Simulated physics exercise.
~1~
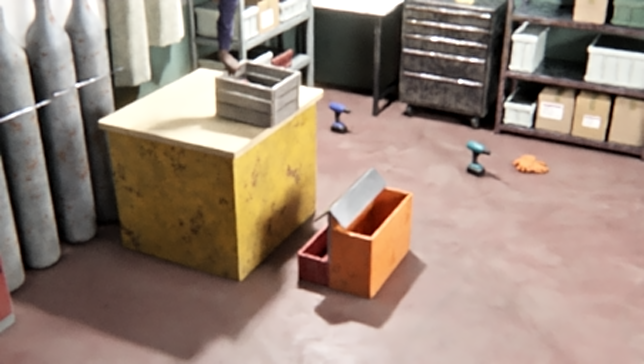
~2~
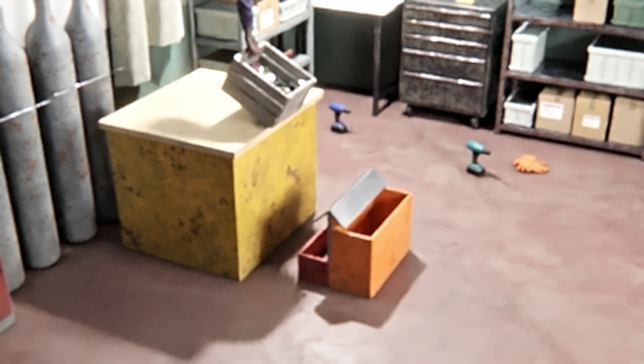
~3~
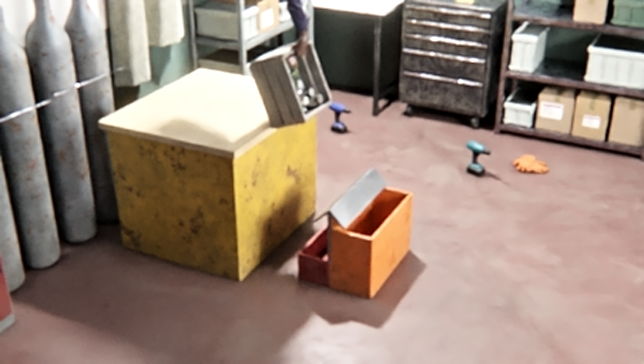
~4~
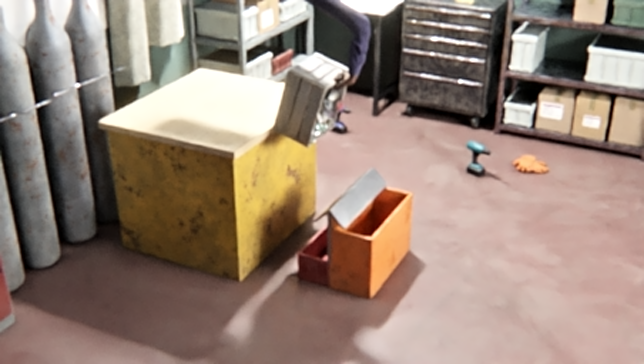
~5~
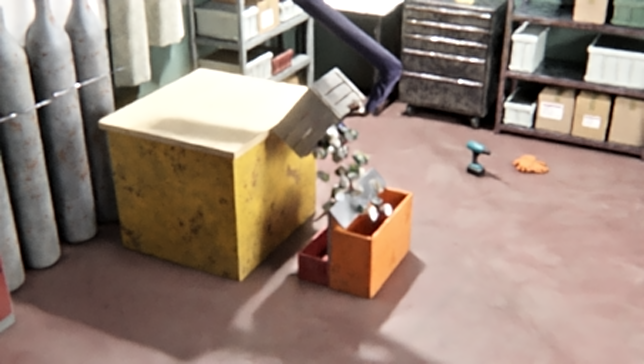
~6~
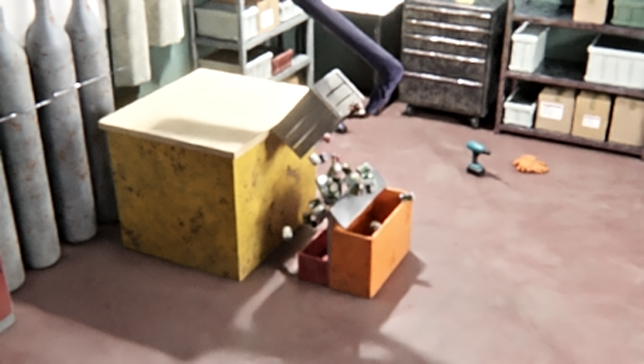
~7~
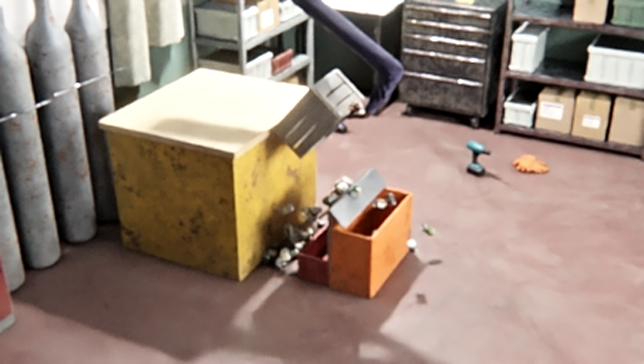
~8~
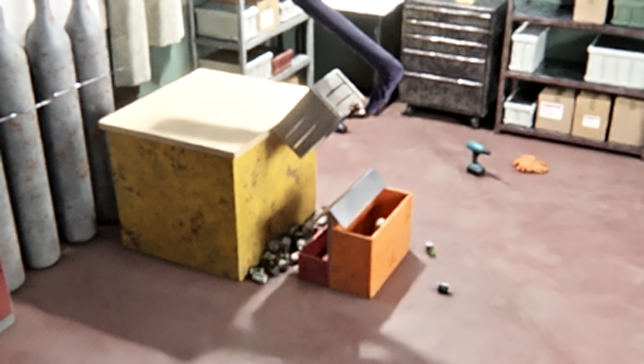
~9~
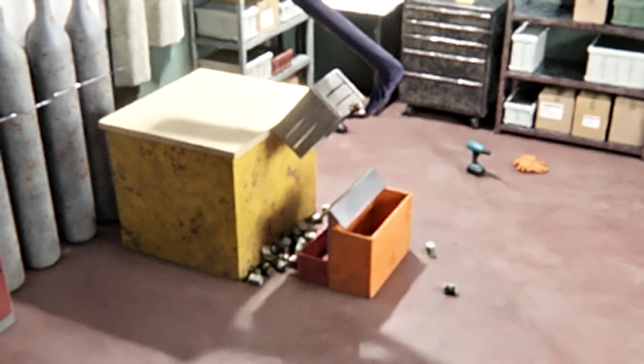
A dark jointed arm lifts and tips a grey crate over the edge of a yellow bench, pouring small tins onto a ridge between a red box and an orange bin. Some drop into the bin, but many pile up beside the bench, and two rest on the floor to the right.
